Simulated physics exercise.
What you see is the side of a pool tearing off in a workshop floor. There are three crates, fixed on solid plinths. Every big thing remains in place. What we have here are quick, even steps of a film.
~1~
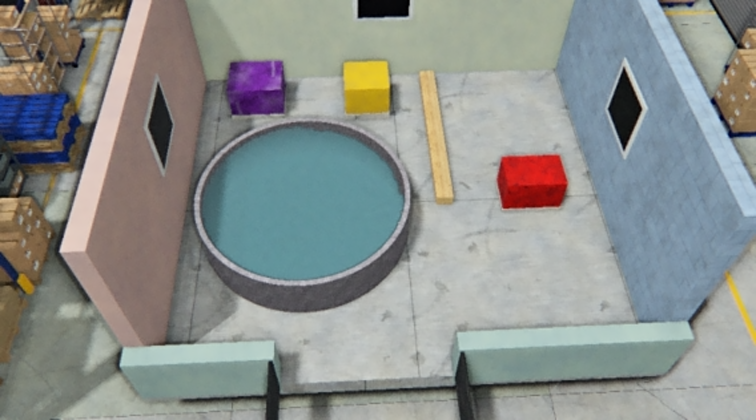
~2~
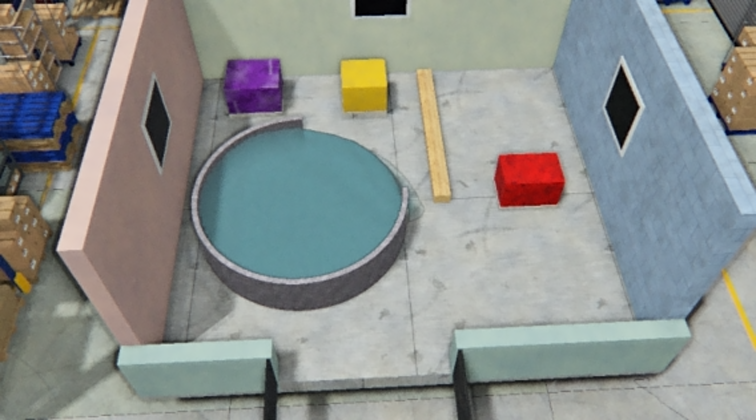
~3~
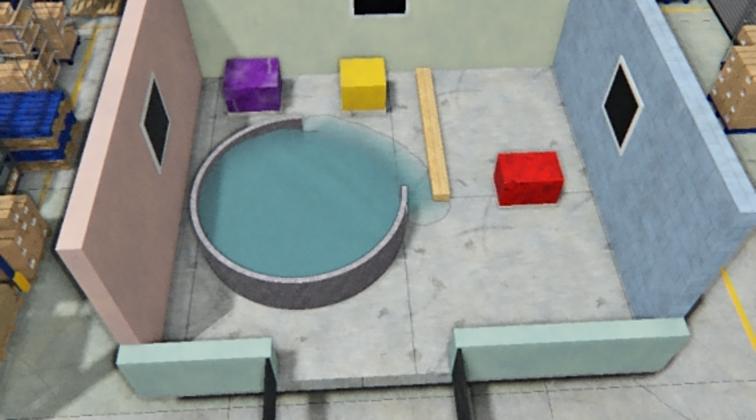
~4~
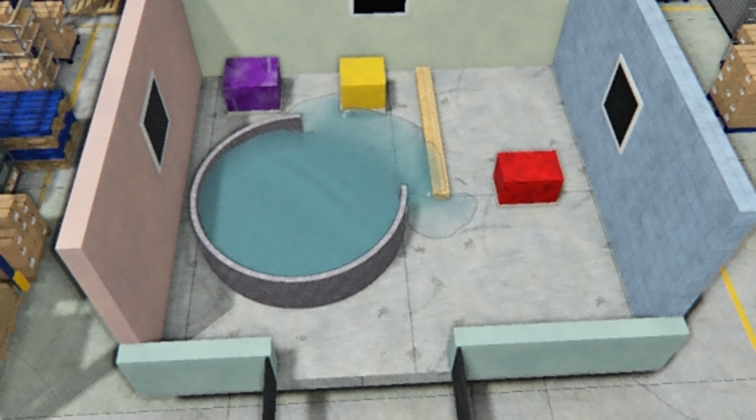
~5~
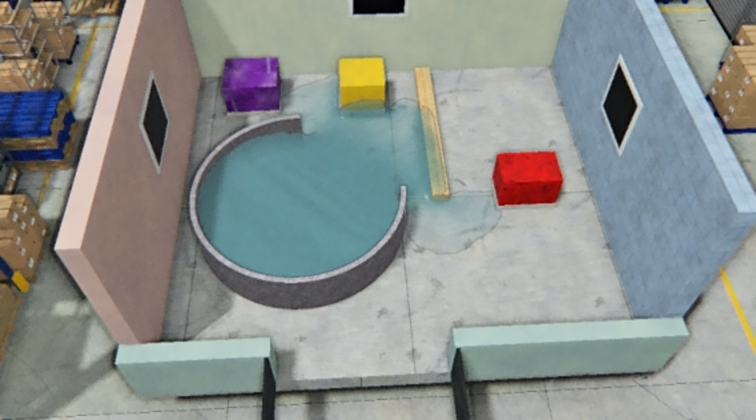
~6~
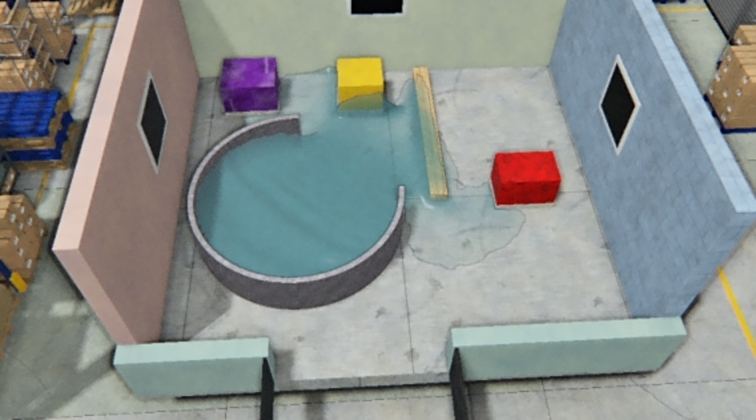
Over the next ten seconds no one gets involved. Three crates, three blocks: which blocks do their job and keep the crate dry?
The red crate gets wet; the purple crate gets wet; the yellow crate gets wet.
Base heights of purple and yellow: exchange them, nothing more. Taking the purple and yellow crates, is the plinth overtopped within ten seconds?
Purple: Flooded, yellow: Flooded.
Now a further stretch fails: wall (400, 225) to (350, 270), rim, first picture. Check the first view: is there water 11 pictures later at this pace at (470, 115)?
The place in question is left alone.
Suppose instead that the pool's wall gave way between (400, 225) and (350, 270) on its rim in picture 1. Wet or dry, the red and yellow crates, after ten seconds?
Taking them in turn, the red crate is overtopped and the yellow crate is missed.
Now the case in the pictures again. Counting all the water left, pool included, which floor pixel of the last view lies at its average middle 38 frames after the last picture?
Centre of the water: Near (375, 181).
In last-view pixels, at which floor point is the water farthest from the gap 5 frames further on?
Close to (606, 243), I think.
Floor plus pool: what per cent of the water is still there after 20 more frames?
Roughly 100 %.
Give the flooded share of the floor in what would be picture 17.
About 60 per cent.
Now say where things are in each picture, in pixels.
The first picture shows still water in the round tank at (304, 197).
In the second picture, the front is at a hidden place, out from the gap on the round tank's far side.
In the third picture, water pours out on the round tank's far side and has run to a hidden place.
In the fourth picture, the front is at (303, 106), out from the gap on the round tank's far side.
In the fifth picture, water pours out on the round tank's far side and has run to (336, 77).
In the sixth picture, water pours out on the round tank's far side and has run to (298, 74).
A moment on, water covers 40 % of the floor; the red crate water round its plinth, the purple crate water round its plinth, the yellow crate water round its plinth.
Next, water covers 60 % of the floor; the red crate water round its plinth, the purple crate water round its plinth, the yellow crate water round its plinth.
Then, water covers 80 % of the floor; the red crate water round its plinth, the purple crate water round its plinth, the yellow crate water round its plinth.
Later, water covers 95 % of the floor; the red crate water round its plinth, the purple crate water round its plinth, the yellow crate water round its plinth.
In the end, water covers 100 % of the floor; the red crate was topped, the purple crate was topped, the yellow crate was topped.
